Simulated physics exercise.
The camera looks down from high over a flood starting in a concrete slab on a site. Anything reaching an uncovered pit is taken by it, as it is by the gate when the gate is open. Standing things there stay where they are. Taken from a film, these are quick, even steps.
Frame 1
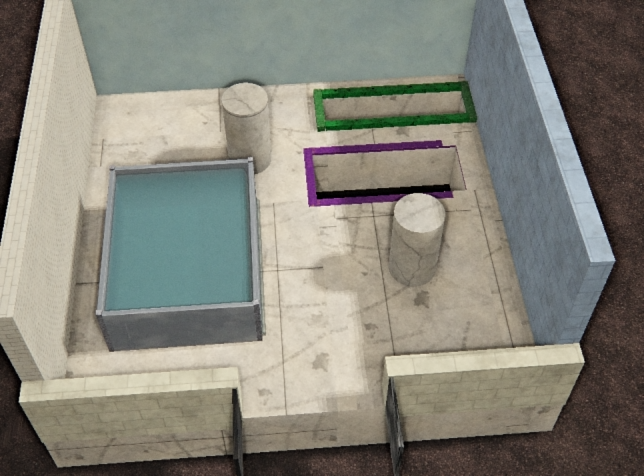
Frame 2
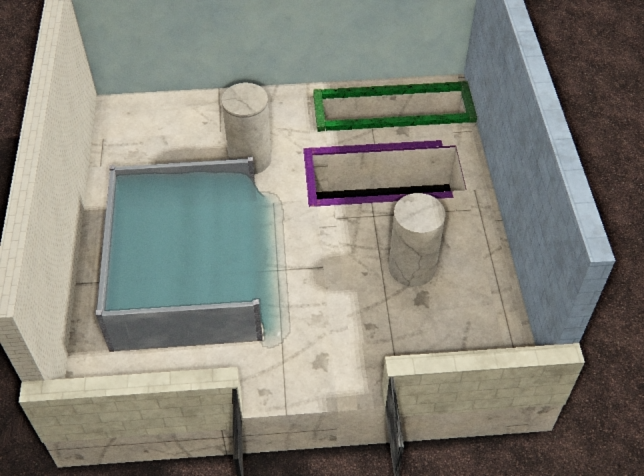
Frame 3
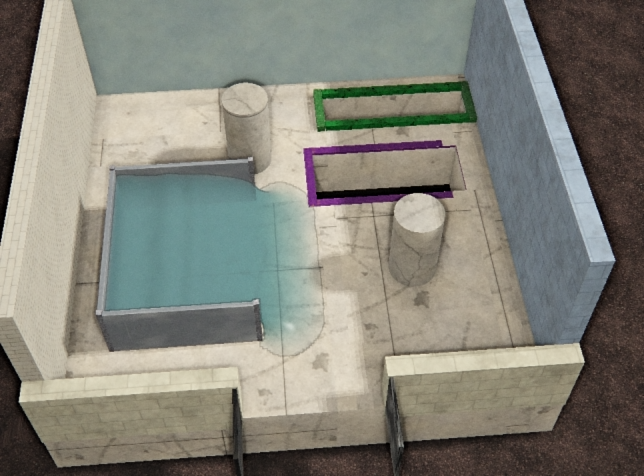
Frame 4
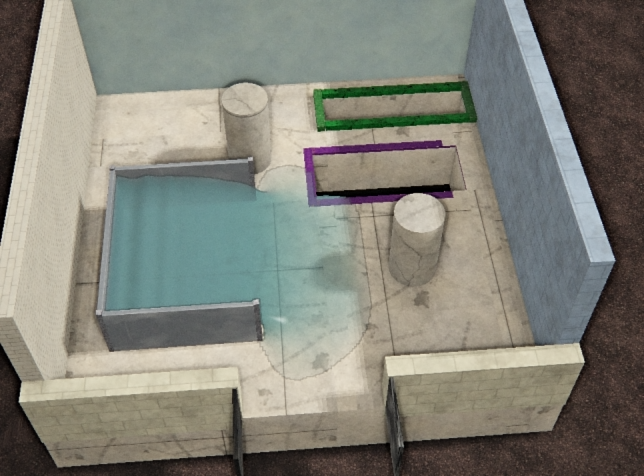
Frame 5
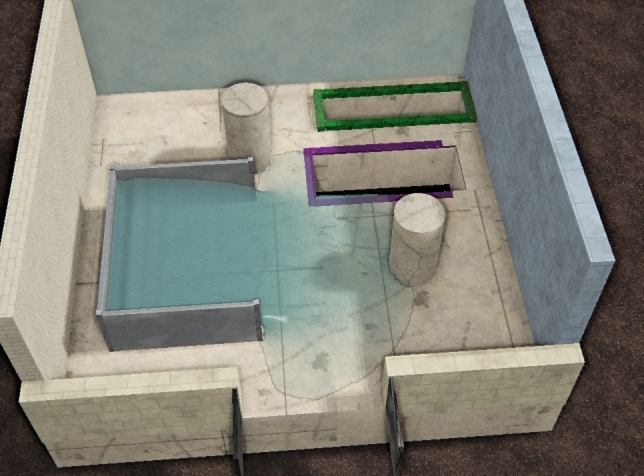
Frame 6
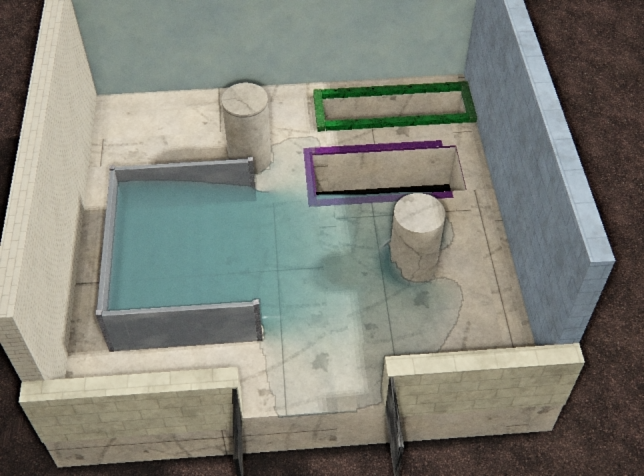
The clip shows teal water in a grey-walled tank on a walled concrete slab; the tank's right side opens, and water spreads rightward across the floor, reaching the purple-edged opening, the front gap and the nearer round pillar.
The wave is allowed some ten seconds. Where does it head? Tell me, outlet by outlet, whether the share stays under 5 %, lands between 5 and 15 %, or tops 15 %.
At the end, the gate will capture a medium share of five to fifteen per cent; the purple pit will capture a heavy share beyond fifteen per cent; the green pit will capture a light share below five per cent.
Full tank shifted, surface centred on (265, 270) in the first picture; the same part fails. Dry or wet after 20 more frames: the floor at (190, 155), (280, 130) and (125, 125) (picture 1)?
One after the other: Free of water, no water, dry.
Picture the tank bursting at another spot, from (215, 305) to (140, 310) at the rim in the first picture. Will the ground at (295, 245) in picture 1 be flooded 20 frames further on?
I reckon that spot ends up left bare.
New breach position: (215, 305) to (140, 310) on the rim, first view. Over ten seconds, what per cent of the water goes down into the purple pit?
Roughly 20 per cent goes to the purple pit.
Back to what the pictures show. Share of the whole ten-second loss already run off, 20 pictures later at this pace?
About 45 per cent.
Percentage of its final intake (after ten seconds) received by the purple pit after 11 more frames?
Around 25 in a hundred.
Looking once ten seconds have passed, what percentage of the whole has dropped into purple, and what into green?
The first holds 62 per cent and the second 2 per cent.
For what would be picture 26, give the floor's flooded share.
My guess is around 50 in a hundred.
A moment on, water covers 45 % of the floor; the gate 1 %, the purple pit 7 %, the green pit 0 %.
Next, water covers 45 % of the floor; the gate 2 %, the purple pit 17 %, the green pit 0 %.
Then, water covers 50 % of the floor; the gate 3 %, the purple pit 30 %, the green pit 2 %.
Later, water covers 60 % of the floor; the gate 8 %, the purple pit 51 %, the green pit 2 %.
In the end, water covers 70 % of the floor; the gate 12 %, the purple pit 61 %, the green pit 2 %.
